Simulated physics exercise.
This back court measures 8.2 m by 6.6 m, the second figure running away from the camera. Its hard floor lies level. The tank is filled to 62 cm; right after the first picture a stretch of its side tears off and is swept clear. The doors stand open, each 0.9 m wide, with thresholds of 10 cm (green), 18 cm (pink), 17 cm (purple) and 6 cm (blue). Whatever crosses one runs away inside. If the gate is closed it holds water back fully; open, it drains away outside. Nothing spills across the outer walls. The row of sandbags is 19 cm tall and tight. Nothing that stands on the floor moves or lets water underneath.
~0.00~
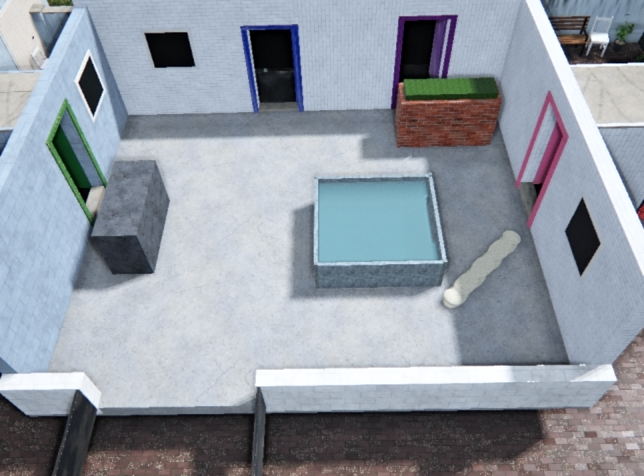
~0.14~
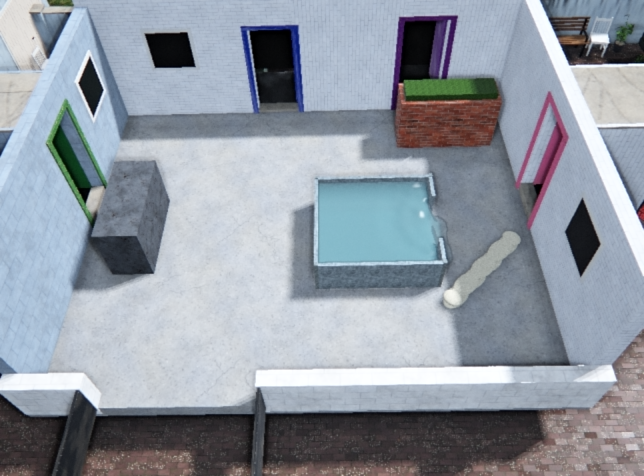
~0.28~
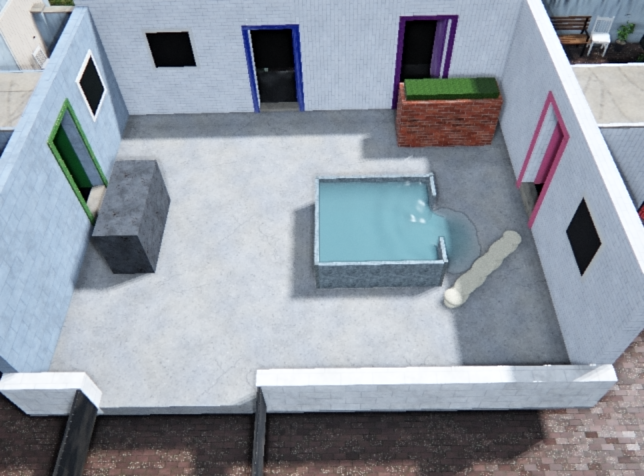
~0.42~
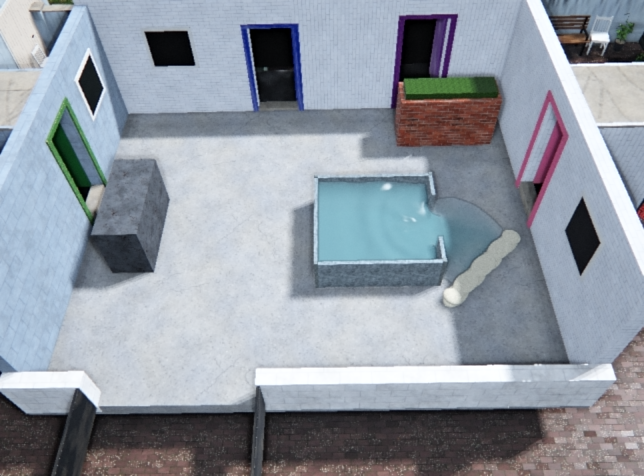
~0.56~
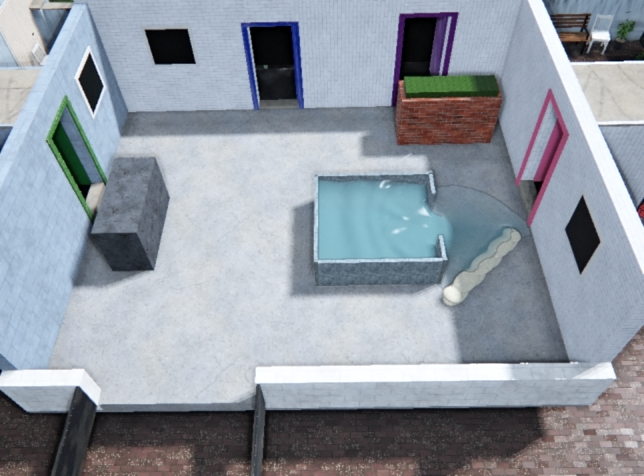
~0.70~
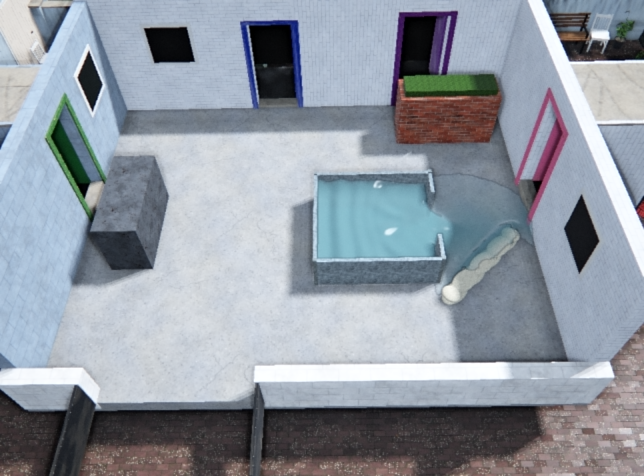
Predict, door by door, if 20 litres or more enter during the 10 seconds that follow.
Within that time: At the green door it does not reach the limit; at the pink door it goes over the limit; at the purple door it keeps below the limit; at the blue door it does not reach the limit.
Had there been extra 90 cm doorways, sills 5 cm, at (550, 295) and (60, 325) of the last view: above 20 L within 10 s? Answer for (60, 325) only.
There: Not over.
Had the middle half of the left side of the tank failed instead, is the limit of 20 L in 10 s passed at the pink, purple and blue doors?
Then: Pink below, purple under, blue under.
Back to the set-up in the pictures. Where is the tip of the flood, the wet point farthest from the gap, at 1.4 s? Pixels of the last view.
Around (499, 145).
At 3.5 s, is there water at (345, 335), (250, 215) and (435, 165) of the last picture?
In turn: Wet, dry, wet.
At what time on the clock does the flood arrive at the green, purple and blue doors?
Arrival: Green 8.0 s, purple 2.6 s, blue 4.5 s.
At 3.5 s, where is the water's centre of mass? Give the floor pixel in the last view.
Around (419, 224).
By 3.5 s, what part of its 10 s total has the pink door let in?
About 90 per cent.
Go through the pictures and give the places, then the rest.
In the first picture, still water, 62 cm deep, in the tank at (376, 220).
In the second picture, water pours out at (432, 234) and has run 0.5 m, to a hidden place; typically 6 cm deep outside, 62 cm at the tank's back.
In the third picture, water pours out at (432, 234) and has run 0.8 m, to (463, 218); typically 10 cm deep outside, 62 cm at the tank's back.
In the fourth picture, water pours out at (431, 233) and has run 1.3 m, to (497, 229); typically 9 cm deep outside, 62 cm at the tank's back.
In the fifth picture, the front is at (526, 227), 1.8 m from the gap at (432, 232); 2.3 m2 of floor is under water; 62 cm left at the back of the tank.
In the sixth picture, water pours out at (431, 230) and has run 2.1 m, to (521, 199); typically 7 cm deep outside, 54 cm at the tank's back.
After 1.4 s water covers 10 % of the floor and is deepest (38 cm) near (478, 250); green door not reached, pink door 35 cm at the sill, 36 L in, purple door not reached, blue door not reached.
After 2.2 s water covers 15 % of the floor and is deepest (38 cm) near (489, 106); green door not reached, pink door 34 cm at the sill, 110 L in, purple door not reached, blue door not reached.
After 3.5 s water covers 35 % of the floor and is deepest (28 cm) near (489, 106); green door not reached, pink door 23 cm at the sill, 176 L in, purple door 4 cm at the sill, 0 L in, blue door not reached.
After 6.0 s water covers 65 % of the floor and is deepest (20 cm) near (489, 106); green door not reached, pink door 15 cm at the sill, 199 L in, purple door 5 cm at the sill, 0 L in, blue door 3 cm at the sill, 0 L in.
After 10.0 s water covers 90 % of the floor and is deepest (11 cm) near (482, 146); green door 7 cm at the sill, 0 L in, pink door 9 cm at the sill, 200 L in, purple door 5 cm at the sill, 0 L in, blue door 2 cm at the sill, 0 L in.
